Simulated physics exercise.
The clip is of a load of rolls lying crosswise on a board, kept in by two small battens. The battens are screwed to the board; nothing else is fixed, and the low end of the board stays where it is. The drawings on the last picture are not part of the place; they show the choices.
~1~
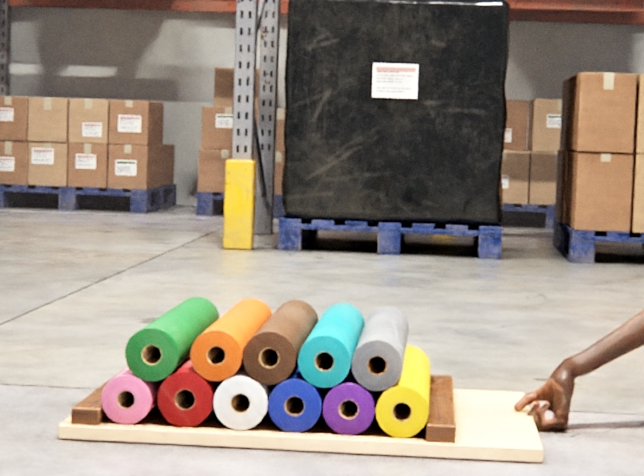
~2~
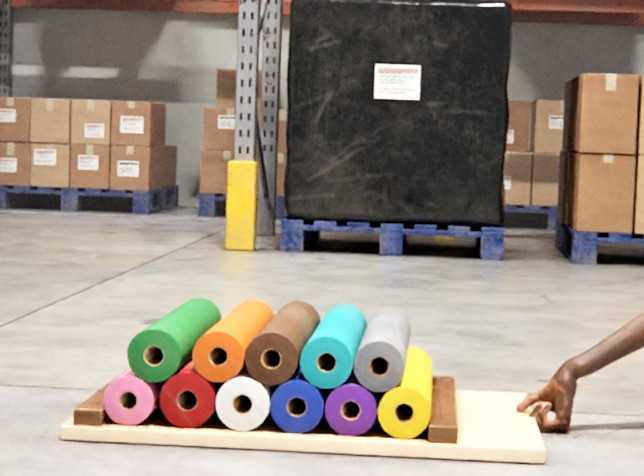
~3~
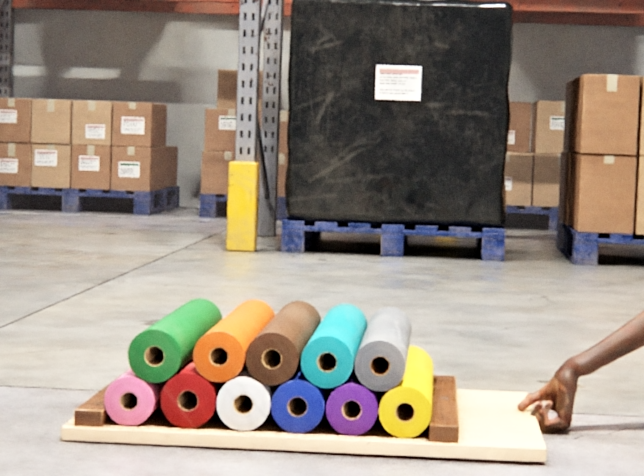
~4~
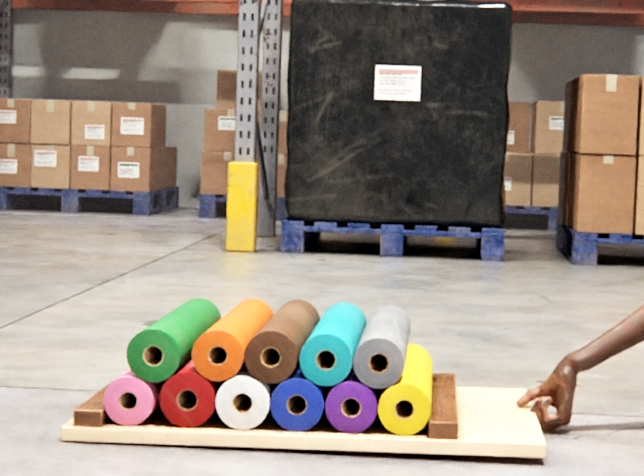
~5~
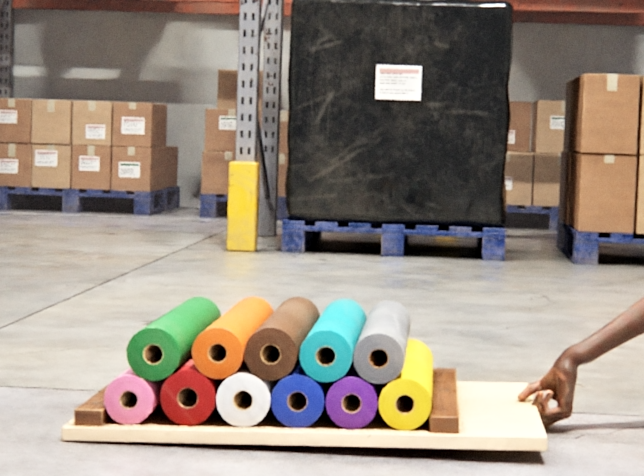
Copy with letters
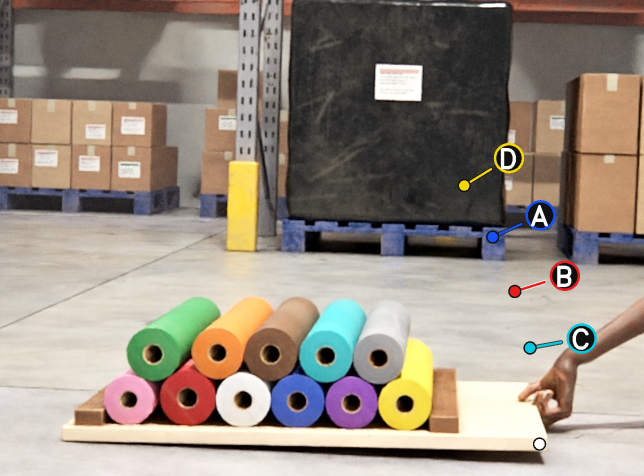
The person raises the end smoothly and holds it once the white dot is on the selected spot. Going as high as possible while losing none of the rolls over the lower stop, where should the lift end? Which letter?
No higher than B.
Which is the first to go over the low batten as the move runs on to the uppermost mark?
First is the green one.
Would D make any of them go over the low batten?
At D: Yes.
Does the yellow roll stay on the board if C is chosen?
Yes, with C.
On the marked copy, A at (493, 237); B at (515, 291); C at (530, 348); D at (464, 185); the white dot at (540, 444).
Taking B. A third of the way, board at 14°.
Two thirds of the way, board at 20°.
When it is over, board at 20°, none over the low batten.
As for the rest, A one over the low batten (green); C none over the low batten; D five over the low batten.
